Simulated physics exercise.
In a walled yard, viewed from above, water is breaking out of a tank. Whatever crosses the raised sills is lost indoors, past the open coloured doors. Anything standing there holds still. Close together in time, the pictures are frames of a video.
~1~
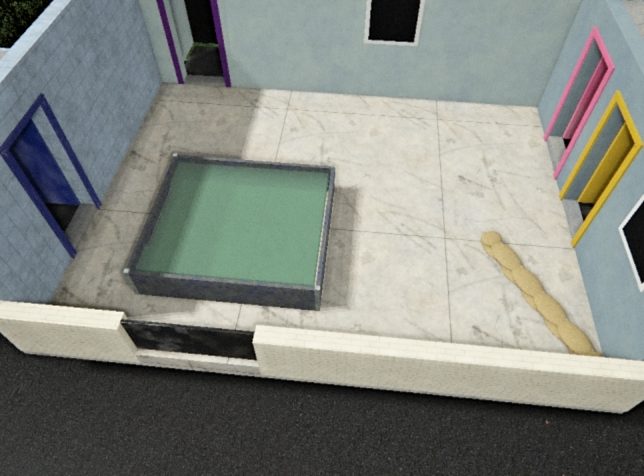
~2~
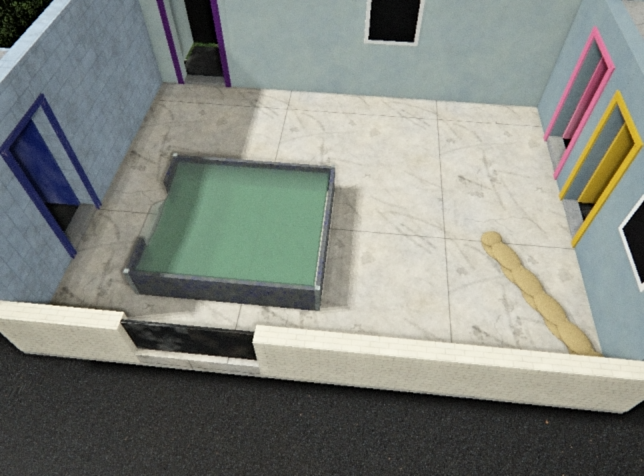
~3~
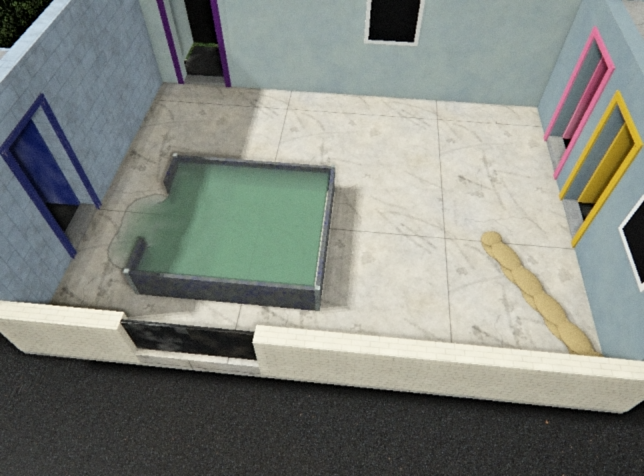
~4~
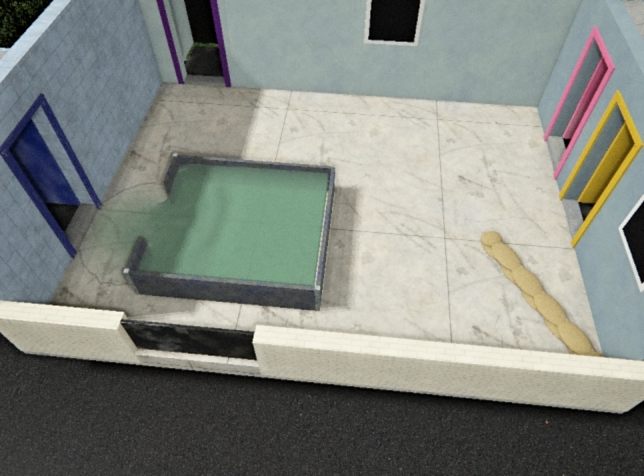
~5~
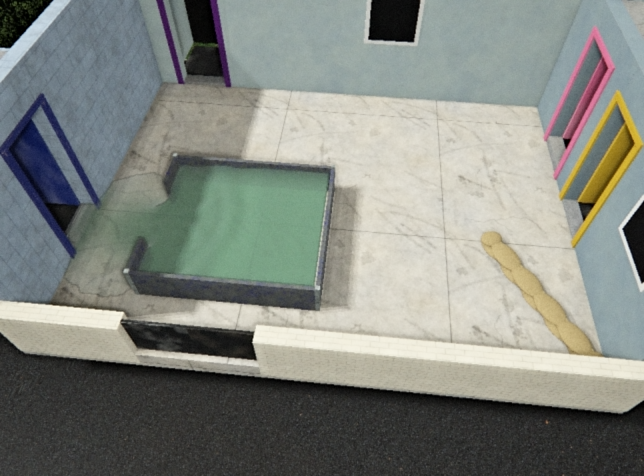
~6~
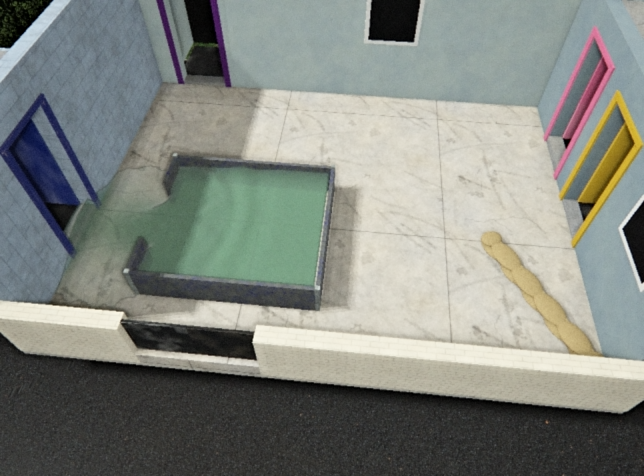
In a walled yard, green water breaks from a tank's left side and spreads leftward across the floor.
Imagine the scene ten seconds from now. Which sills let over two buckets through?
Purple door: Over the line on that one. Blue door: Over the line on that one. Pink door: Not over the line on that one. Yellow door: Not over the line on that one.
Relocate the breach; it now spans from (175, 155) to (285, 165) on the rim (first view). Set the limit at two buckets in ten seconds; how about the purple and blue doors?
Purple door: Over the line; blue door: Under the line.
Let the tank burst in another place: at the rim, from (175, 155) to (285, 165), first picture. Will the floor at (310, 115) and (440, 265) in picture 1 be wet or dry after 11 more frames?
In the order asked: Inundated, then unwetted.
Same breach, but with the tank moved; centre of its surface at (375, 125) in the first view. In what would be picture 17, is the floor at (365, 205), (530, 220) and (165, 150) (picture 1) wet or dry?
The first spot ends up left untouched, the second left untouched and the third sodden.
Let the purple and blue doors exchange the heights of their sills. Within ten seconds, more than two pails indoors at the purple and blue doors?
Purple lets less in, blue passes that mark.
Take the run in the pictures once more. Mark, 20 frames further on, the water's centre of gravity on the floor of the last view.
Somewhere around (208, 229) in the last view.
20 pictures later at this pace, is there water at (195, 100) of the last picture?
Call it swamped.
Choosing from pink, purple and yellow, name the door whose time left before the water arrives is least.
Answer: The purple-painted one.
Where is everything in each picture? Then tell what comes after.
The first picture shows the tank at (240, 219) is whole and still.
In the second picture, the front is at a hidden place, out from the gap at (162, 224).
In the third picture, water pours out at (162, 226) and has run to (114, 255).
In the fourth picture, the front is at (85, 243), out from the gap at (162, 226).
In the fifth picture, the front is at (111, 186), out from the gap at (162, 226).
In the sixth picture, water pours out at (162, 225) and has run to (59, 288).
A moment on, water covers 10 % of the floor; the purple door not reached, the blue door over two buckets in, the pink door not reached, the yellow door not reached.
Next, water covers 20 % of the floor; the purple door not reached, the blue door far over two buckets in, the pink door not reached, the yellow door not reached.
Then, water covers 30 % of the floor; the purple door under two buckets in, the blue door far over two buckets in, the pink door not reached, the yellow door not reached.
Later, water covers 55 % of the floor; the purple door over two buckets in, the blue door far over two buckets in, the pink door not reached, the yellow door not reached.
In the end, water covers 85 % of the floor; the purple door far over two buckets in, the blue door far over two buckets in, the pink door wet at the sill, nothing in, the yellow door not reached.
